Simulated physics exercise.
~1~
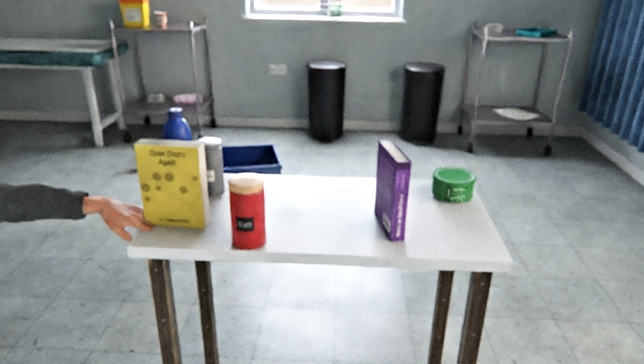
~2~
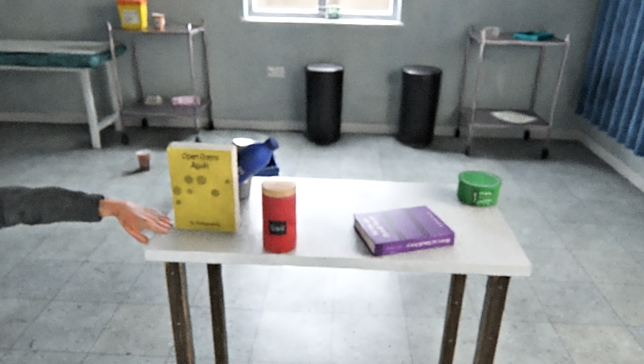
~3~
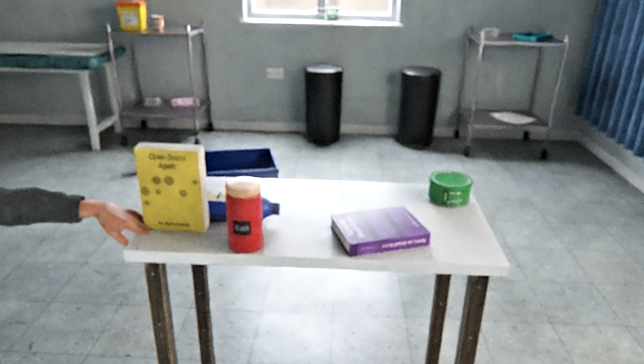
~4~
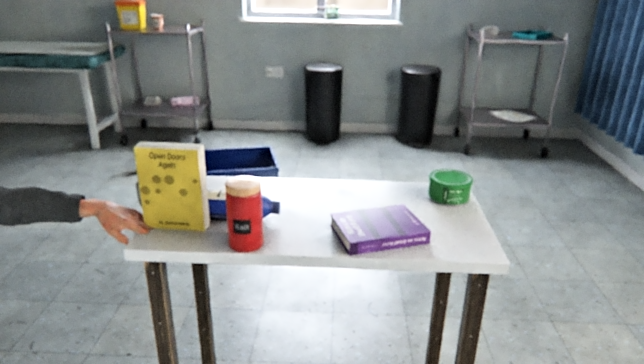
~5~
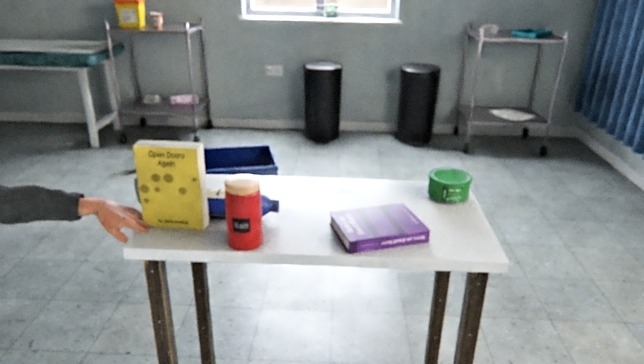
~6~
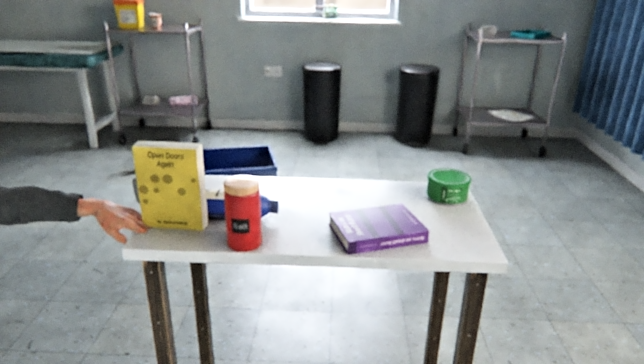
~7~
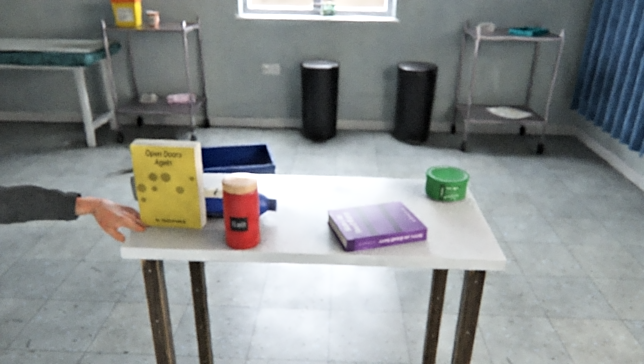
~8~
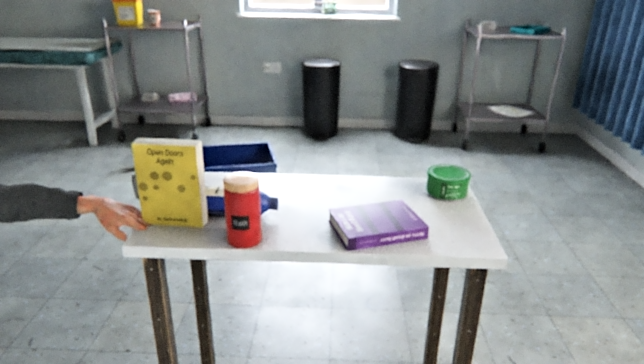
White table jolting right and back beside an outstretched hand, purple book and blue bottle toppling, yellow book and red jar staying upright.
